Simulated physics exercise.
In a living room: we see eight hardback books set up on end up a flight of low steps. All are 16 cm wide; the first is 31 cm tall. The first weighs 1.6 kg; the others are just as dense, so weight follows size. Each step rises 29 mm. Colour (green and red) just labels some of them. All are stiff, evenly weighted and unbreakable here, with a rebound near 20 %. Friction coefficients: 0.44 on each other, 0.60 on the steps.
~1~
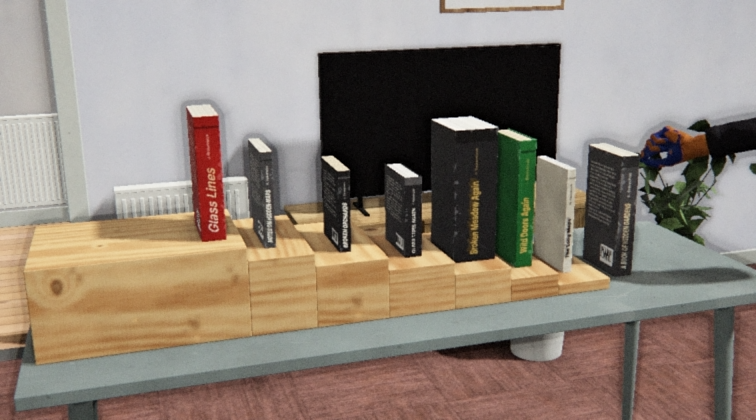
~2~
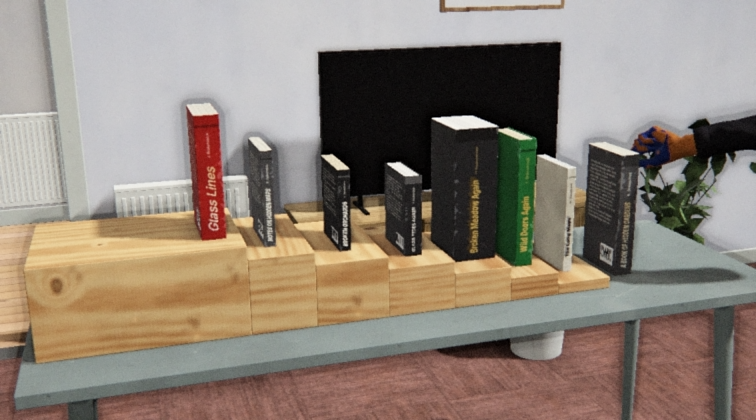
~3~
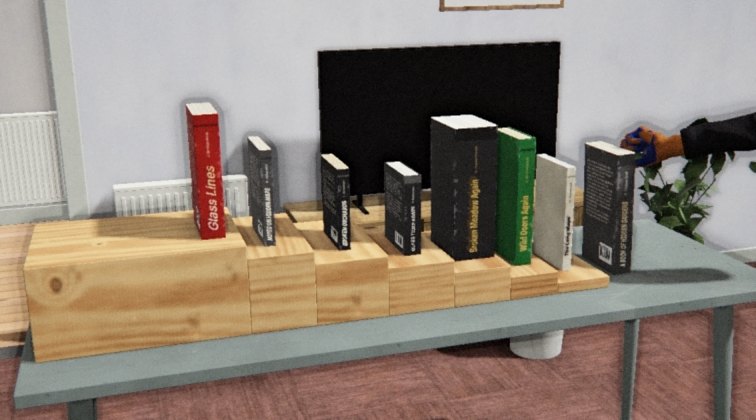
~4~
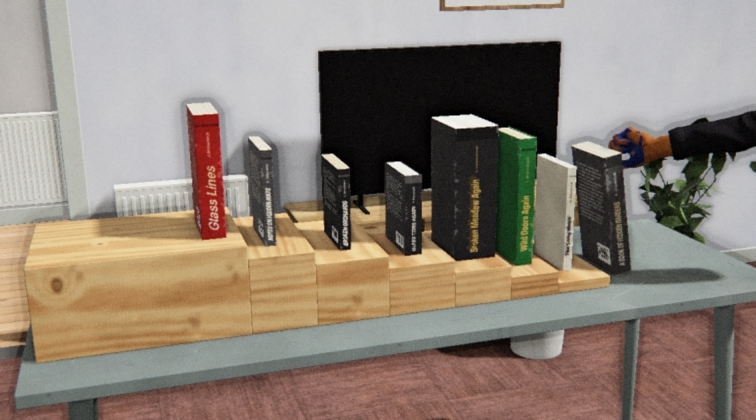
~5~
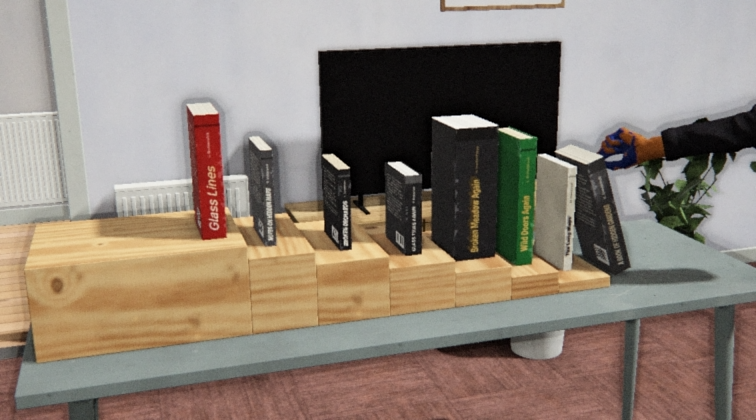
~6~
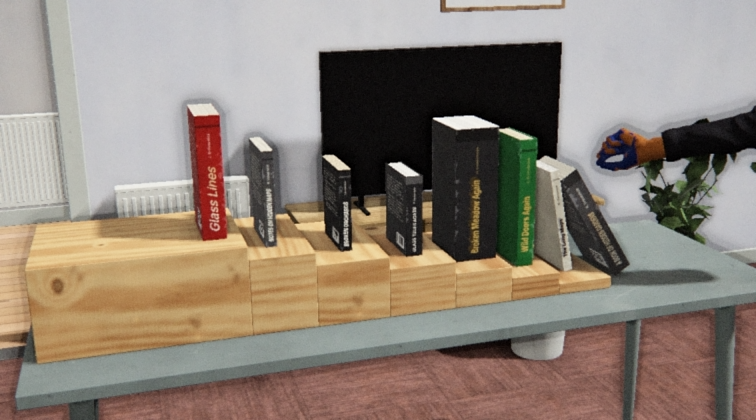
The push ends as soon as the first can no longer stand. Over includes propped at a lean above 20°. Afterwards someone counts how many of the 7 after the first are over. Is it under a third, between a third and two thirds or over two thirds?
Fewer than one in three of them.
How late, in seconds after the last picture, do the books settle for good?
Near 0.5 s.
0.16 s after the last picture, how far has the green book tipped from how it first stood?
Roughly 10°.
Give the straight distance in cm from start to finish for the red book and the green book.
Moved: Red 0, green 0.
Then, 0.06 s after the last picture, 1 of the 7 other books over.
Then, 0.10 s after the last picture, 1 of the 7 other books over; green book leaning 6°.
Then, 0.16 s after the last picture, 1 of the 7 other books over; green book leaning 9°.
At rest, 1 of the 7 other books over; green book leaning 11°; red book unmoved. That is 14 per cent. Six left standing. As the last picture would show them, middles, green book near (499, 197), red book near (207, 171).
